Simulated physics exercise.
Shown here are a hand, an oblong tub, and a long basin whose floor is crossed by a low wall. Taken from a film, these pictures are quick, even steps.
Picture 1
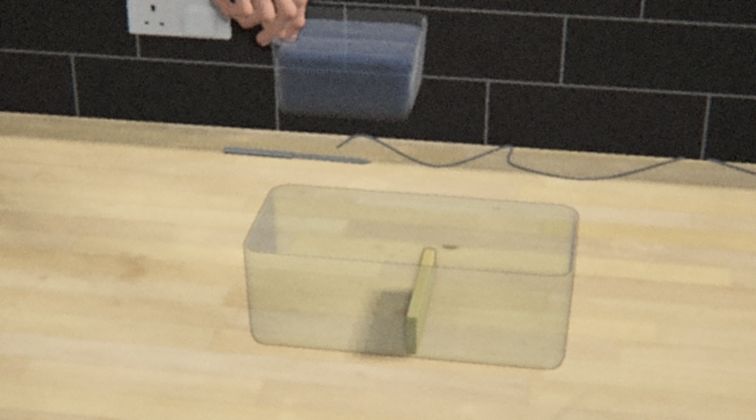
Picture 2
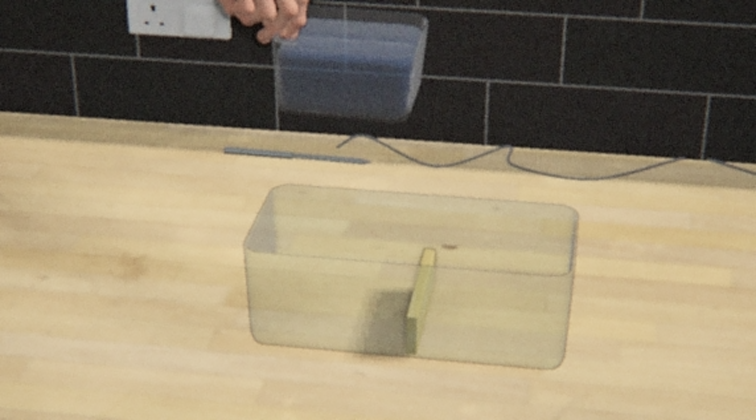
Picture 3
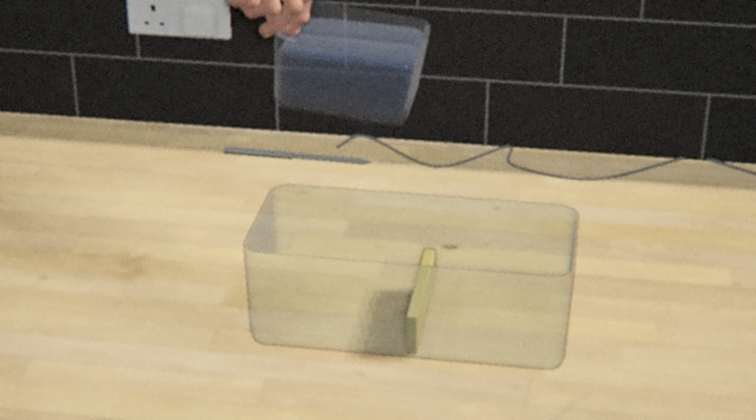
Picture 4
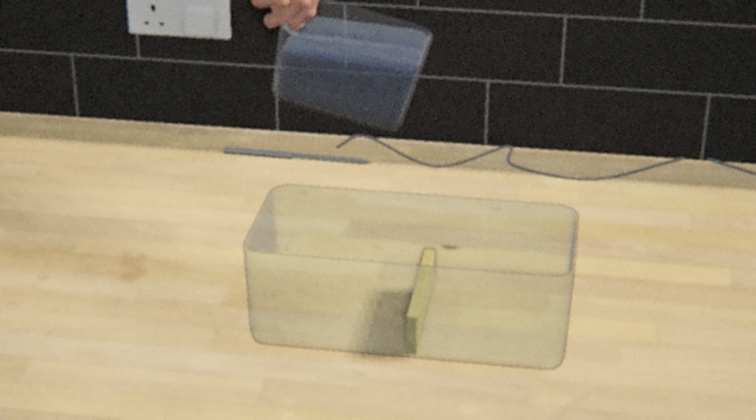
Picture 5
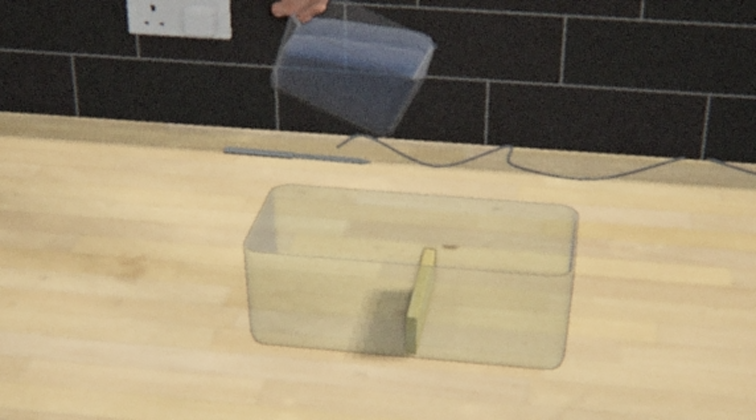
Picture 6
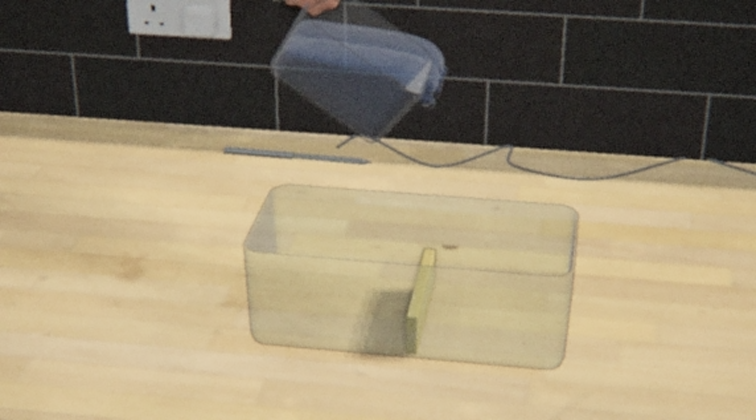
On a wooden worktop against black tiles, a long clear basin with a low wall across its floor sits still while a hand above tilts a tub of blue water rightward, increasingly steeply, and water passes over its right rim.
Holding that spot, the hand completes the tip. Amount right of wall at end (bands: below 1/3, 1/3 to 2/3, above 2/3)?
Greater than two thirds.
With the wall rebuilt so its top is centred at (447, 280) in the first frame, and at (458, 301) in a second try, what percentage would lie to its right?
First try 65 per cent, second try 45 per cent.
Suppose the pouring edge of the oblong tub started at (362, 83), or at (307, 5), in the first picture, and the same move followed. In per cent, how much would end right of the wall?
First about 45, then 10 per cent.
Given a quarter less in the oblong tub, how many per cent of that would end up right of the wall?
That share would be some 75 parts in a hundred.
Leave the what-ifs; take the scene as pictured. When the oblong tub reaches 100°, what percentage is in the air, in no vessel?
Something like 45 per cent of it.
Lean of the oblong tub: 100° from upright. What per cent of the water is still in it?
About 15 % remains.
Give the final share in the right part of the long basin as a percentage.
About 75 per cent.
A moment on, the oblong tub is tipped right over and 14 per cent is still to pour, 0 is left of the wall and 38 right of it.
Next, the oblong tub is tipped right over and 1 per cent is still to pour, 10 is left of the wall and 72 right of it.
Then the oblong tub is tipped right over and 0 per cent is still to pour, 18 is left of the wall and 75 right of it.
Later the oblong tub is tipped right over and 0 per cent is still to pour, 18 is left of the wall and 75 right of it.
Finally, 18 per cent lies left of the wall, 75 right of it and 7 outside.
